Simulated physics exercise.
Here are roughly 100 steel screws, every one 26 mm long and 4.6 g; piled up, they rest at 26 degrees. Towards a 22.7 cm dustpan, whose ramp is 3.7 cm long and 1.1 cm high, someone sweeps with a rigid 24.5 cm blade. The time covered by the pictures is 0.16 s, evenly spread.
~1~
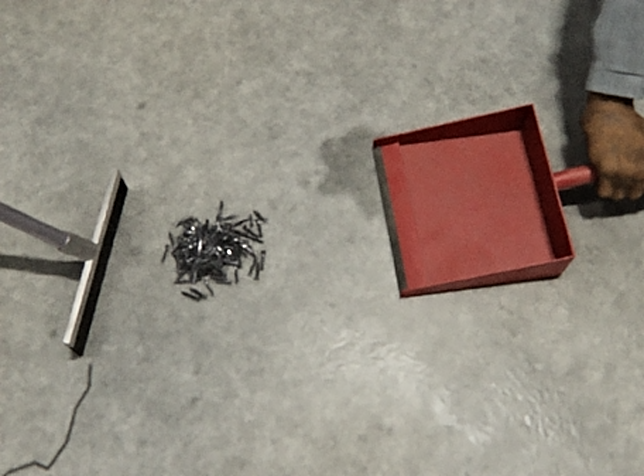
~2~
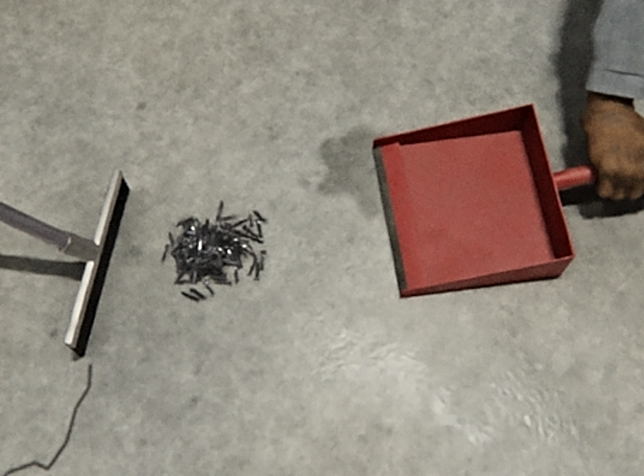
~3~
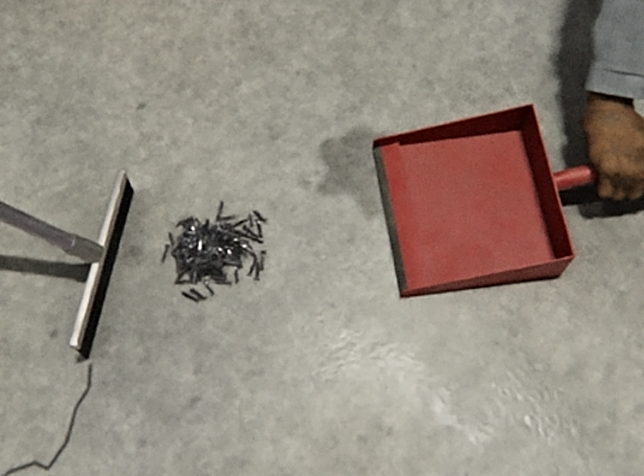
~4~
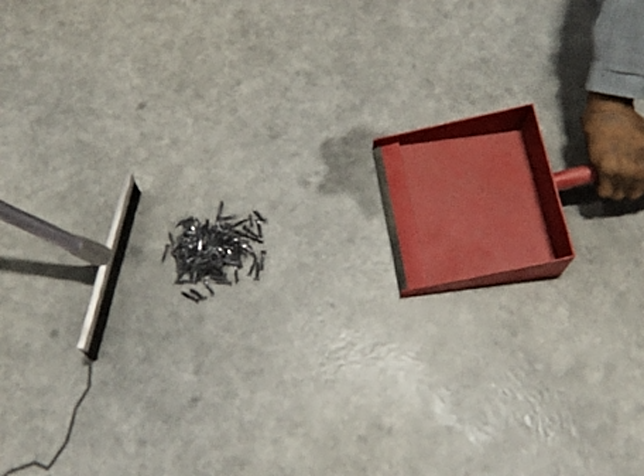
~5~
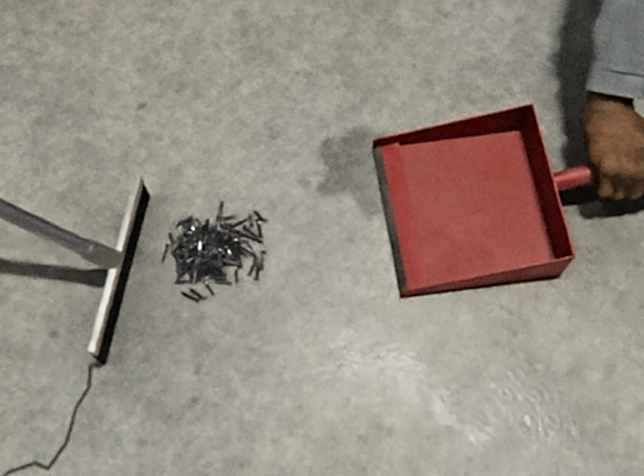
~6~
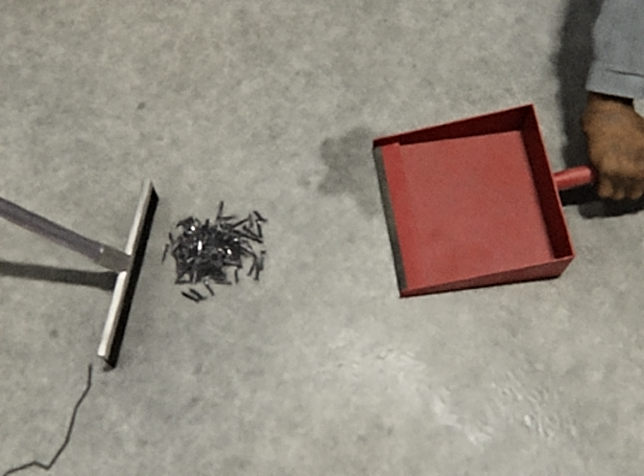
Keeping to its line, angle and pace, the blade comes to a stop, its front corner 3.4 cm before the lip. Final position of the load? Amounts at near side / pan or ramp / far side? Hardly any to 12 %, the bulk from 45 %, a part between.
Near side: The bulk; pan: Hardly any; far side: Hardly any.
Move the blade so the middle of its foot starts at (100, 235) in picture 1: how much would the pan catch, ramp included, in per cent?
Estimate: Near 0 %.
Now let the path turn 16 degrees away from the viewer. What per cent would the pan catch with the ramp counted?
That would give about 0 percent.
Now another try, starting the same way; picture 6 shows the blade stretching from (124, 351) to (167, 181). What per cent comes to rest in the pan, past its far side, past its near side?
Pan: 5, far side: 0, near side: 30.
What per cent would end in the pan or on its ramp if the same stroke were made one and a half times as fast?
In that case roughly 5 percent.
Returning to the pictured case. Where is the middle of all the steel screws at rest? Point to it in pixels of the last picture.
Somewhere around (380, 304) in the final frame.
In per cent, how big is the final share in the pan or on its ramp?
Some 5 per cent.
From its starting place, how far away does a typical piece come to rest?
Around 26 centimetres.
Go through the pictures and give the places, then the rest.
In the first picture, blade from (69, 343) to (117, 174), moved 0.0 cm, 0 of the pieces shifted so far; middle of the pieces at (210, 252); pan at (478, 208).
In the second picture, blade from (71, 343) to (118, 175), moved 0.2 cm, 0 of the pieces shifted so far; middle of the pieces at (210, 252).
In the third picture, blade from (76, 345) to (123, 176), moved 0.9 cm, 0 of the pieces shifted so far; middle of the pieces at (210, 252).
In the fourth picture, blade from (84, 348) to (130, 178), moved 2.0 cm, 0 of the pieces shifted so far; middle of the pieces at (210, 252).
In the fifth picture, blade from (94, 351) to (140, 181), moved 3.4 cm, 0 of the pieces shifted so far; middle of the pieces at (210, 252).
In the sixth picture, blade from (104, 355) to (149, 184), moved 4.7 cm, 0 of the pieces shifted so far; middle of the pieces at (210, 252); pan at (478, 208).
Then, 0.37 s after the last picture, middle of the blade 21 cm from the lip; 0 % over the lip, far side 0 %, near side 5 %.
Then, 0.61 s after the last picture, middle of the blade 13 cm from the lip; 0 % over the lip, far side 0 %, near side 35 %.
Then, 0.96 s after the last picture, middle of the blade 7 cm from the lip; 5 % over the lip, far side 0 %, near side 60 %.
In the end, near side 60 %, pan 5 %, far side 0 %, in front of the lip or behind the blade 35 %.
